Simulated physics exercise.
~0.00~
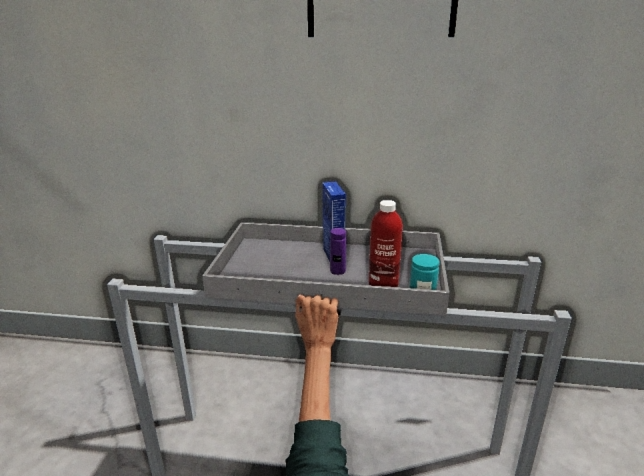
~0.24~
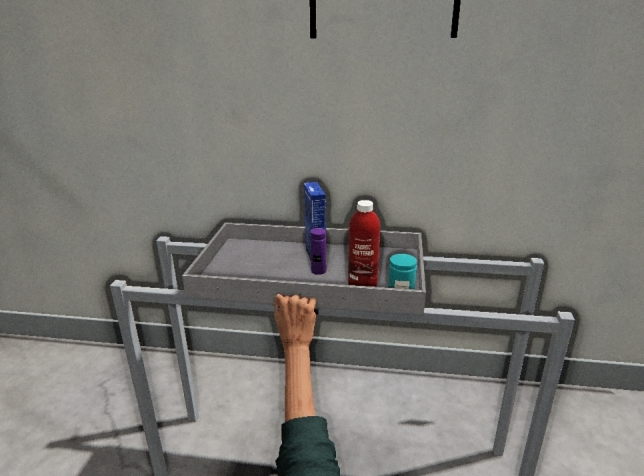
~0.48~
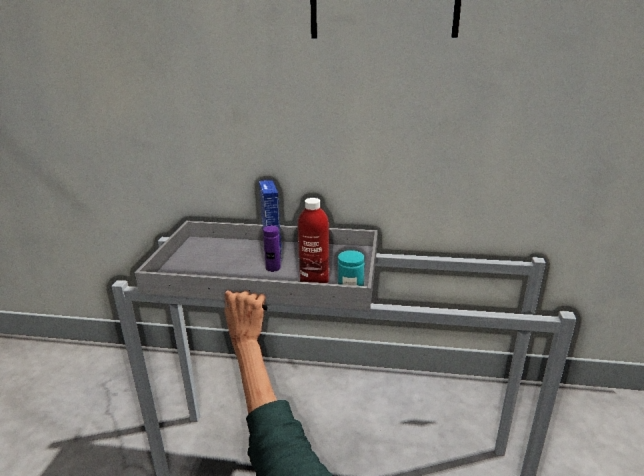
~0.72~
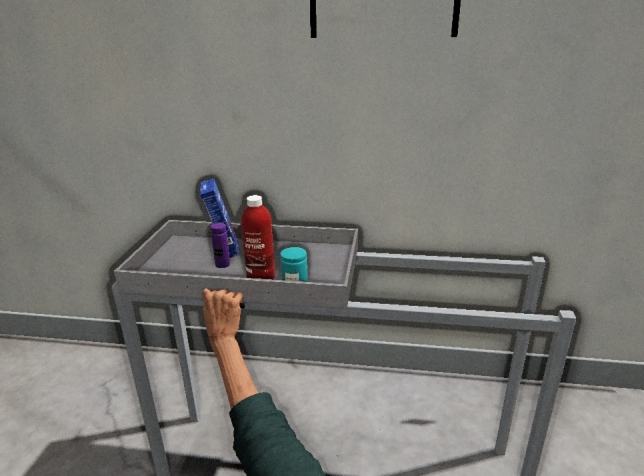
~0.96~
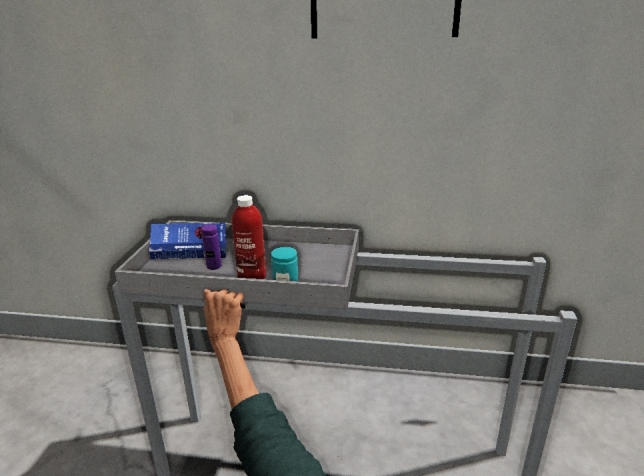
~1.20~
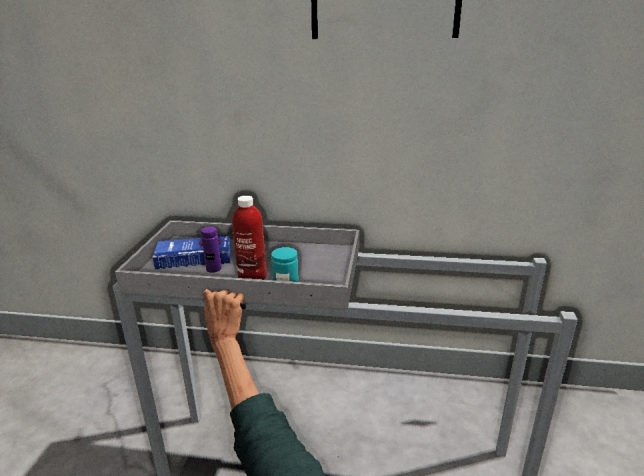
In a bare grey room, seen from the front and slightly above, a shallow grey tray rests on a metal frame of rails. Towards its right side stand a tall blue packet at the back, a small purple shaker, a red bottle with a white cap and a squat turquoise jar. A hand in a dark green sleeve slides the tray left, faster as it goes, until it stops at the left end. The blue packet leans left and topples onto its side behind the shaker. The other three shift left along the tray but finish upright.
